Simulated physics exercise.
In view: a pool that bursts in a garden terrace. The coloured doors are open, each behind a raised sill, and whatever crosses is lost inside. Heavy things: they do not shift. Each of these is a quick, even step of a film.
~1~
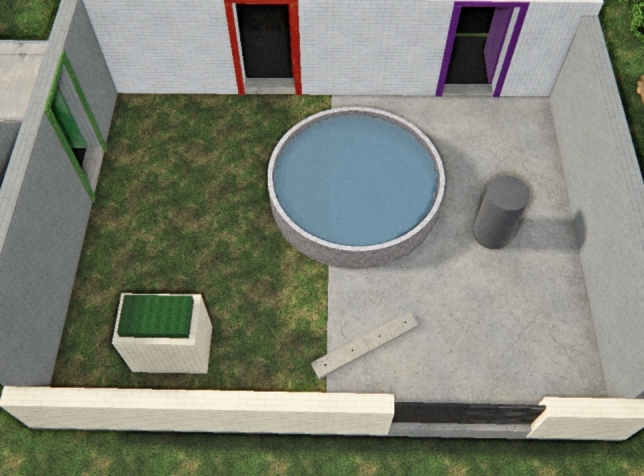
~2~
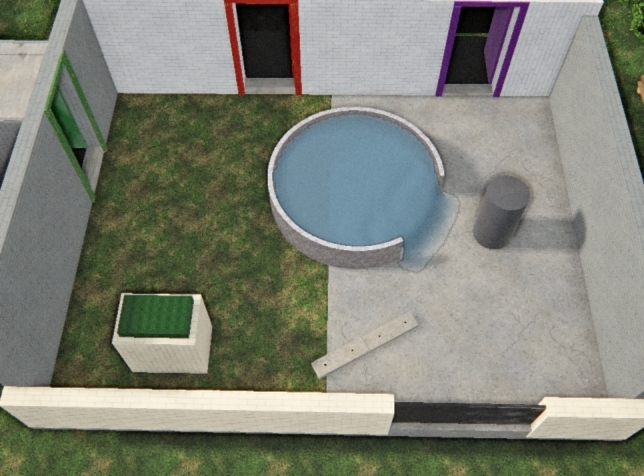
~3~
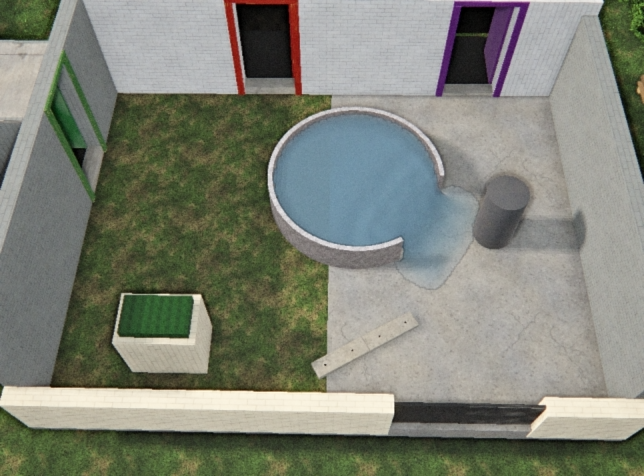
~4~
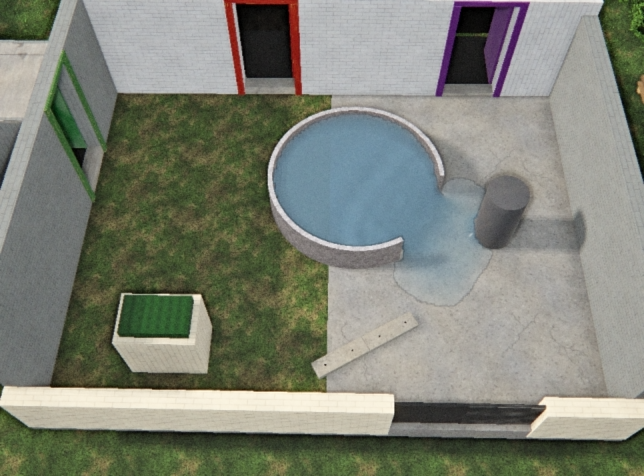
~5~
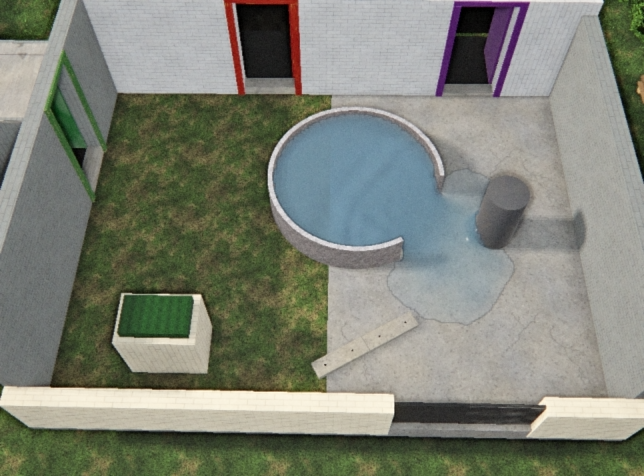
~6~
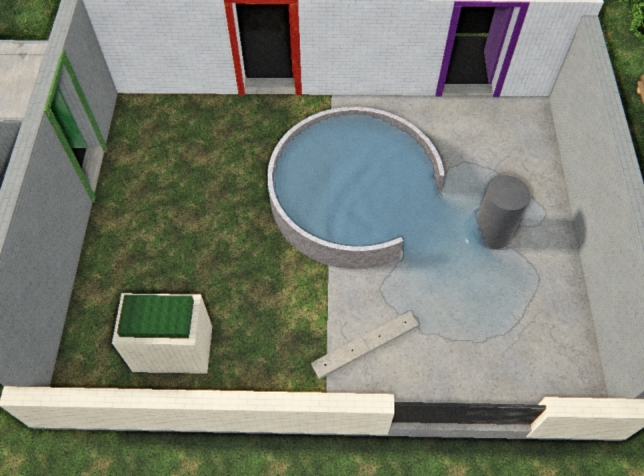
At the start, a round pool stands full and still in a walled terrace, half grass and half concrete. Its lower right side opens, and water pours onto the concrete. The puddle spreads around the grey cylinder and toward the front, reaching the pale plank, while the cylinder stays upright.
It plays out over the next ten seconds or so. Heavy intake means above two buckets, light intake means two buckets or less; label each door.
Labels: Green door: Light, purple door: Heavy, red door: Light.
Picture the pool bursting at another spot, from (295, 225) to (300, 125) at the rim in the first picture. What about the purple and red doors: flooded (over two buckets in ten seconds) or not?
In order, the purple one remains short, the red one remains short.
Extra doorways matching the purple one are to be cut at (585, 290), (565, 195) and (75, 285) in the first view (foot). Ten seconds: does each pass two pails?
One, ends up above; two, ends up above; three, ends up below.
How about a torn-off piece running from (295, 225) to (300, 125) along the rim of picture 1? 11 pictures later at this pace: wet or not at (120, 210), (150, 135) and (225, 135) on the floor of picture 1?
In the order given: Swamped, swamped and swamped.
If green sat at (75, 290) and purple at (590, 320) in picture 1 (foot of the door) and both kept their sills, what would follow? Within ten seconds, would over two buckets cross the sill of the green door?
Taken on its own, the green door stays beneath the limit.
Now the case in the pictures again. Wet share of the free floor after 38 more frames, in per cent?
That works out at 55 %.
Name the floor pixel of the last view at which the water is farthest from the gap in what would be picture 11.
My best guess is about (584, 388).
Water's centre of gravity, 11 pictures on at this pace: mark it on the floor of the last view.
It is around (407, 229).
A moment on, water covers 20 % of the floor; the green door not reached, the purple door not reached, the red door not reached.
Next, water covers 30 % of the floor; the green door not reached, the purple door not reached, the red door not reached.
Then, water covers 35 % of the floor; the green door not reached, the purple door under two buckets in, the red door not reached.
Later, water covers 55 % of the floor; the green door not reached, the purple door under two buckets in, the red door not reached.
In the end, water covers 90 % of the floor; the green door not reached, the purple door over two buckets in, the red door wet at the sill, nothing in.
